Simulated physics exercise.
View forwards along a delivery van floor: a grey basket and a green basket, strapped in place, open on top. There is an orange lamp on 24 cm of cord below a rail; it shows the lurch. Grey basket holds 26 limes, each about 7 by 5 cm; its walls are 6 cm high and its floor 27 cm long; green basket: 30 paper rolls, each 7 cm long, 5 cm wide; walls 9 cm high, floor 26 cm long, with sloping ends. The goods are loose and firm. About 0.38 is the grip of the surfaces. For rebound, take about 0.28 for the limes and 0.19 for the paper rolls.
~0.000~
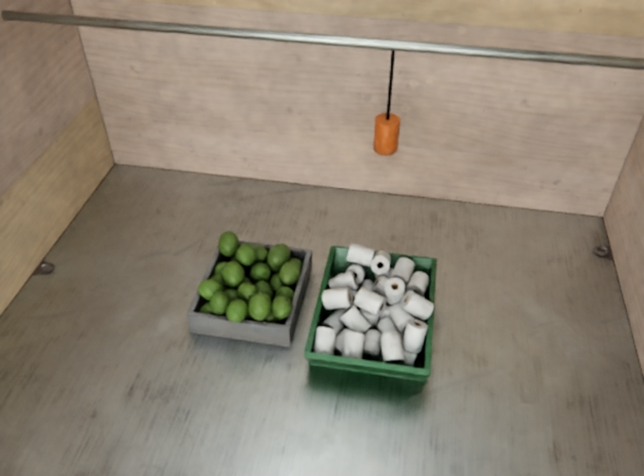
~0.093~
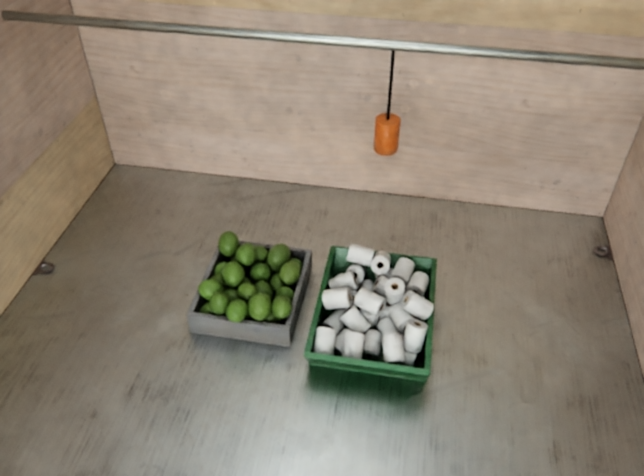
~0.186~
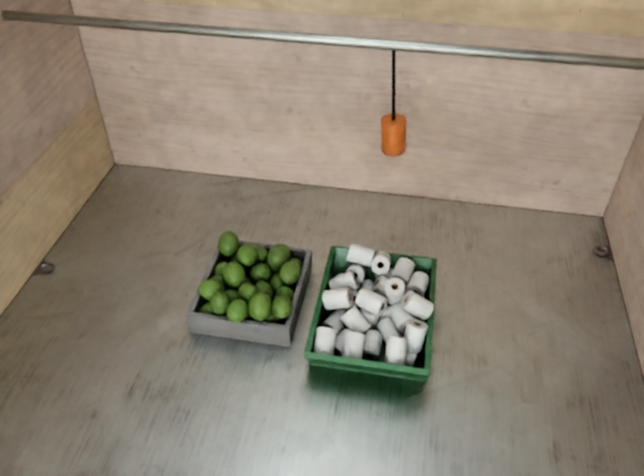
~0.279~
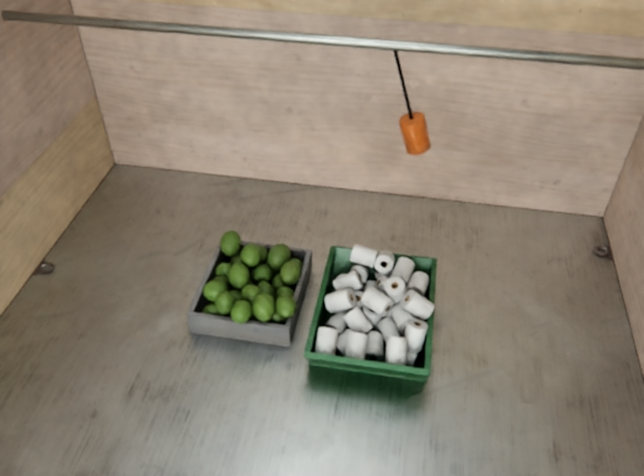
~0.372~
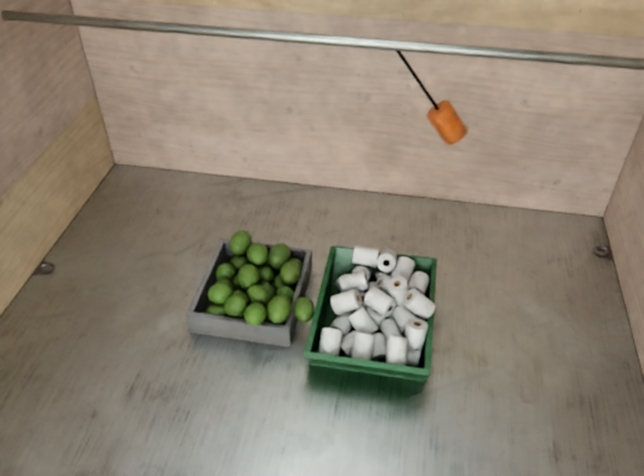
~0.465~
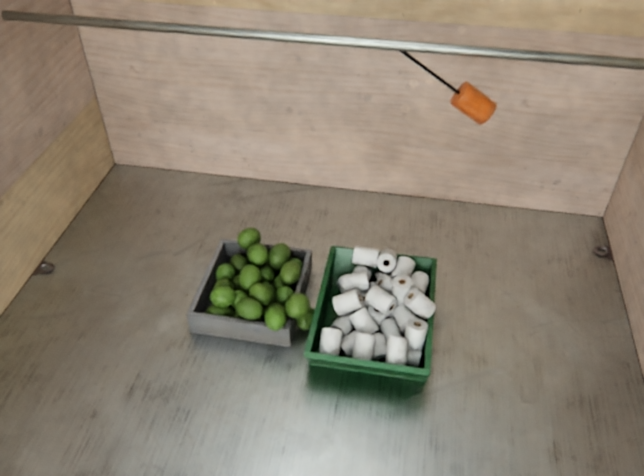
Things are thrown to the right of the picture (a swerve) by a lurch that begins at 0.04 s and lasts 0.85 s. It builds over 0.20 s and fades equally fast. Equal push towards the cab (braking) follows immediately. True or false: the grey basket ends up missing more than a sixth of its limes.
True.
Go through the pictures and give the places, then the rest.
In the first frame (we follow the rim corner now nearest the camera), grey basket at (288, 325); green basket at (428, 369); lamp swung 0°; nothing out yet.
In the second frame, grey basket at (288, 325); lamp swung 0°.
In the third frame, grey basket at (288, 325); lamp swung 4°.
In the fourth frame, grey basket at (288, 325); lamp swung 17°.
In the fifth frame, grey basket at (288, 325); lamp swung 38°; 1 out, the lowest lime at (304, 309).
In the sixth frame, grey basket at (288, 325); green basket at (428, 369); lamp swung 57°; 2 out, the lowest lime at (307, 318).
After 0.77 s, 6 of 26 out of the grey basket and 0 of 30 out of the green basket.
After 1.14 s, 7 of 26 out of the grey basket and 0 of 30 out of the green basket.
After 1.67 s, 10 of 26 out of the grey basket and 0 of 30 out of the green basket.
When it is over (at 2.34 s), 10 of 26 out of the grey basket and 0 of 30 out of the green basket. Asked share, 10 of 26, 38 per cent.
